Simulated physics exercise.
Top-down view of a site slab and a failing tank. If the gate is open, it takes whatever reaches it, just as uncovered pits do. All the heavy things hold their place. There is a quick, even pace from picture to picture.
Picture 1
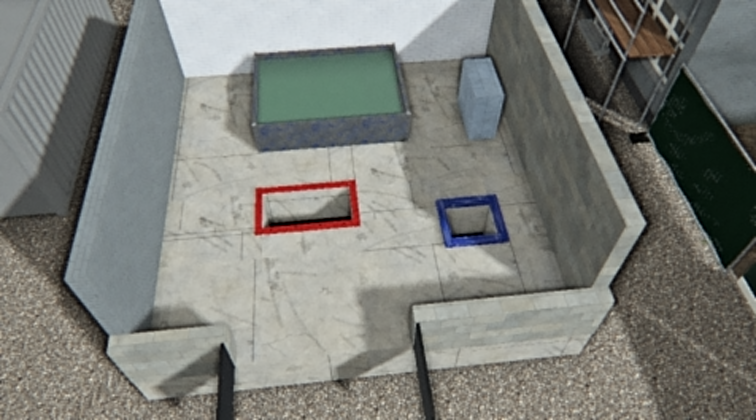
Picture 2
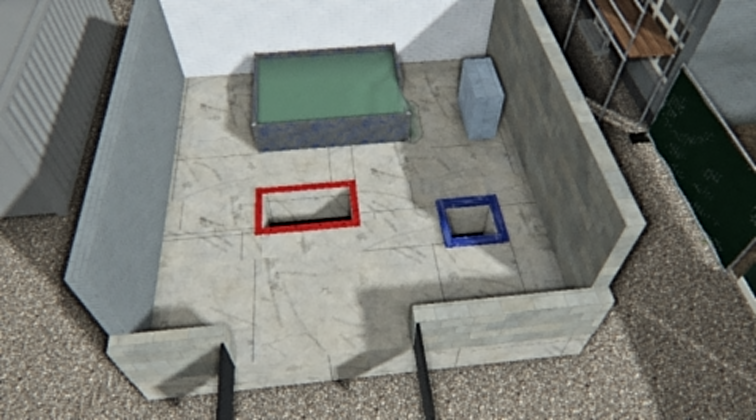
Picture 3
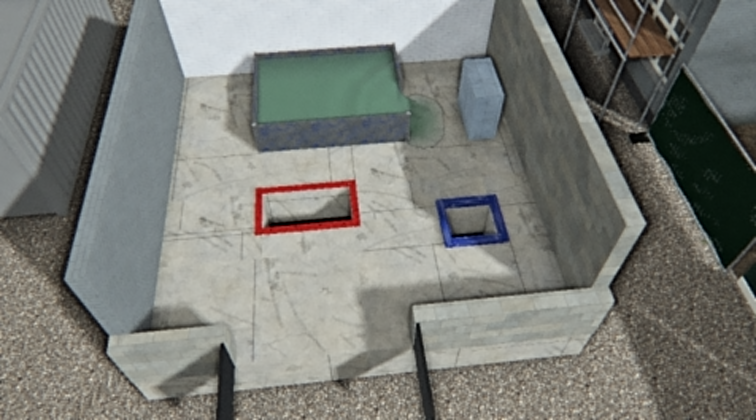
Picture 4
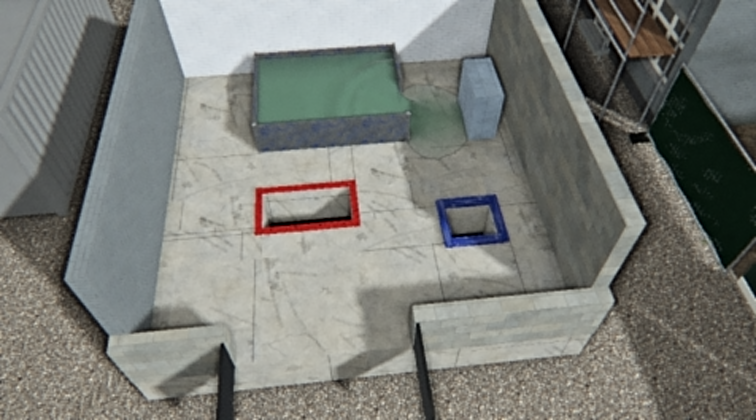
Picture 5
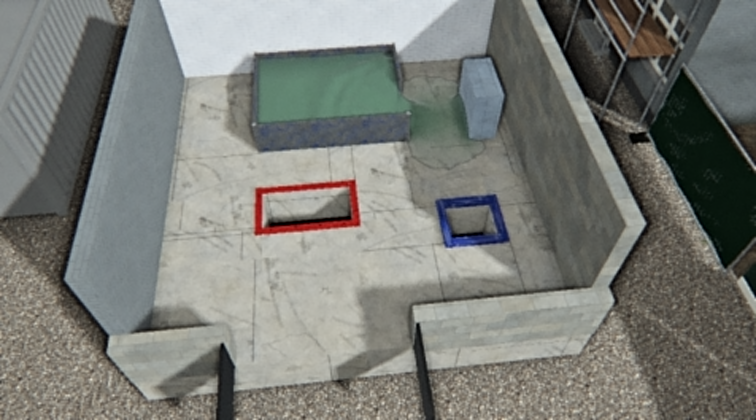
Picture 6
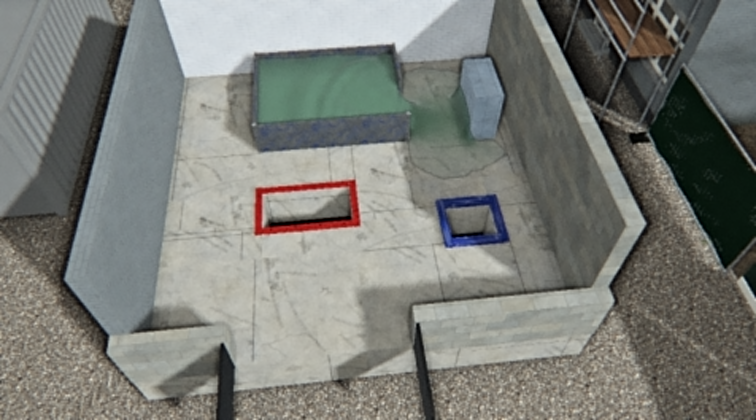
A grey tank of green liquid sits still, then leaks from its right side across the slab.
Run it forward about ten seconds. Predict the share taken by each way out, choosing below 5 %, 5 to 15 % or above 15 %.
Predicted: The gate takes below 5 %; the red pit takes below 5 %; the blue pit takes 5 to 15 %.
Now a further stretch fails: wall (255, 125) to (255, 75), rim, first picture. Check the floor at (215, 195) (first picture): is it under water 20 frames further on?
Submerged.
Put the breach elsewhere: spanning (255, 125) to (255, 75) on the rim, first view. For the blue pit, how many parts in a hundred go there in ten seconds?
The blue pit takes 0 per cent.
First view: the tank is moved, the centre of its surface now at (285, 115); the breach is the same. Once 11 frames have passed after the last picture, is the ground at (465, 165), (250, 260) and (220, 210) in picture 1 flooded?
Looking at all three, I'd call them swamped, bone dry, bone dry.
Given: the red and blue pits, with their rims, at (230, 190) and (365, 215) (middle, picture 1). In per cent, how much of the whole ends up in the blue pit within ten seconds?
Result - blue pit, 0 in a hundred.
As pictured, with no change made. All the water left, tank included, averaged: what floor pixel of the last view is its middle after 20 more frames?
(383, 126).
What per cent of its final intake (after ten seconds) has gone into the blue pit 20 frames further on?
Roughly 50 per cent.
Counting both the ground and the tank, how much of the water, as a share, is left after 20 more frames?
I make it around 94 per cent.
A moment on, water covers 15 % of the floor; the gate 0 %, the red pit 0 %, the blue pit 0 %.
Next, water covers 25 % of the floor; the gate 0 %, the red pit 0 %, the blue pit 2 %.
Then, water covers 40 % of the floor; the gate 0 %, the red pit 0 %, the blue pit 5 %.
Later, water covers 70 % of the floor; the gate 1 %, the red pit 0 %, the blue pit 9 %.
In the end, water covers 95 % of the floor; the gate 3 %, the red pit 1 %, the blue pit 11 %.
